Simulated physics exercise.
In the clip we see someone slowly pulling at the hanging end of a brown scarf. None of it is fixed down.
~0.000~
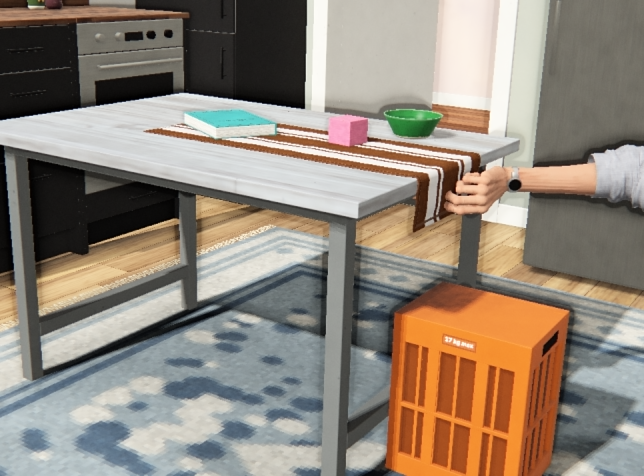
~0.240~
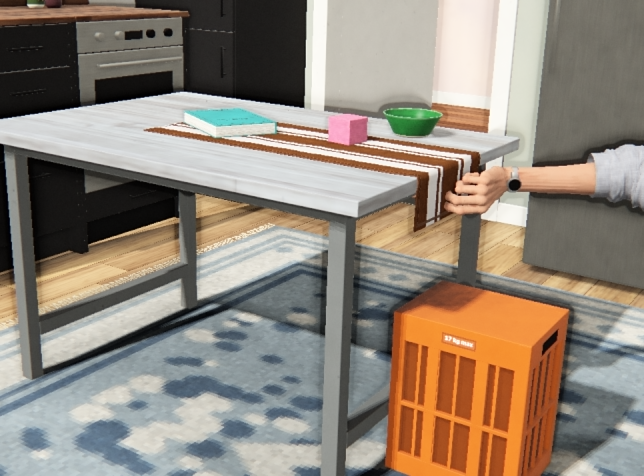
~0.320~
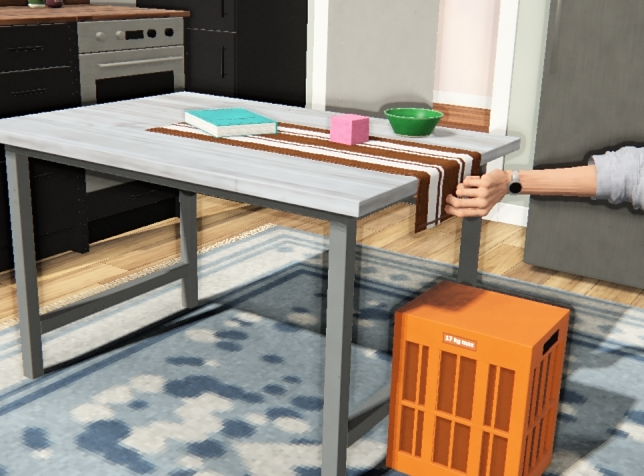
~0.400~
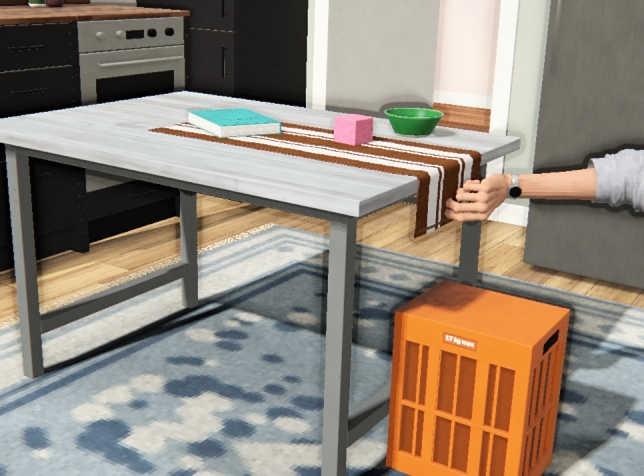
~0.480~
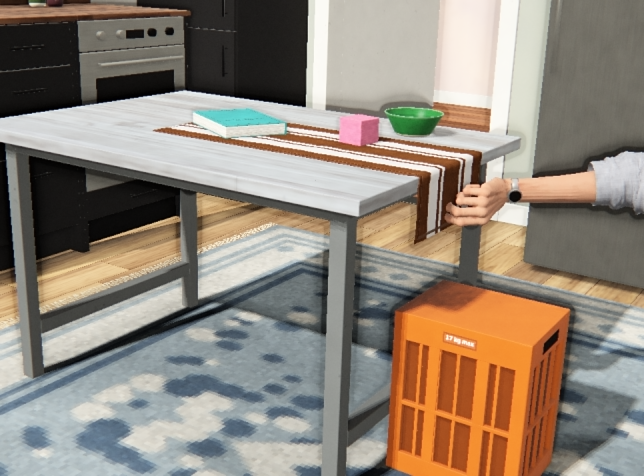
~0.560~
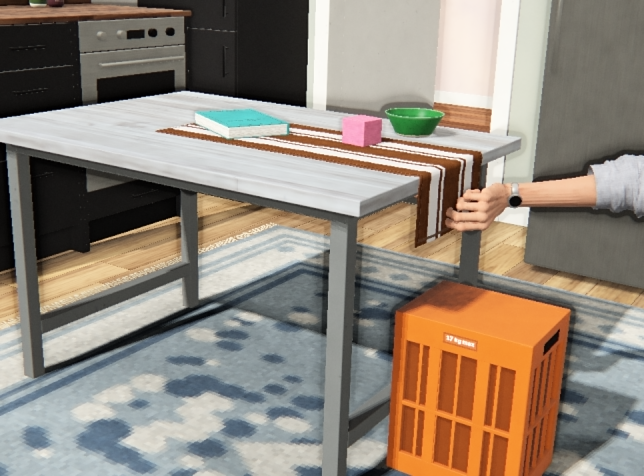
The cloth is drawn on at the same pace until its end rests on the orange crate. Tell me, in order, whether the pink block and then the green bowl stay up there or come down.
First to last, the pink block stays up there, the green bowl stays up there.
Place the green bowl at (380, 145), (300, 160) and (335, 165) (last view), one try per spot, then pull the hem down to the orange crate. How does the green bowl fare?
Try one, it goes off the side; try two, it stays up; try three, it stays up.
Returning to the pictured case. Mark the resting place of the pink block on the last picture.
I'd put it close to (423, 140).
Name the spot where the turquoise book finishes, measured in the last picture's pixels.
(292, 132).
By 1.14 s, hem going down; block carried along near (390, 135); bowl still.
By 1.66 s, hem on the crate; block carried along near (416, 139); bowl still.
When it is over, hem on the crate; block carried along near (423, 140); bowl still. The pink block keeps clear of the edge and the green bowl stays on the table.
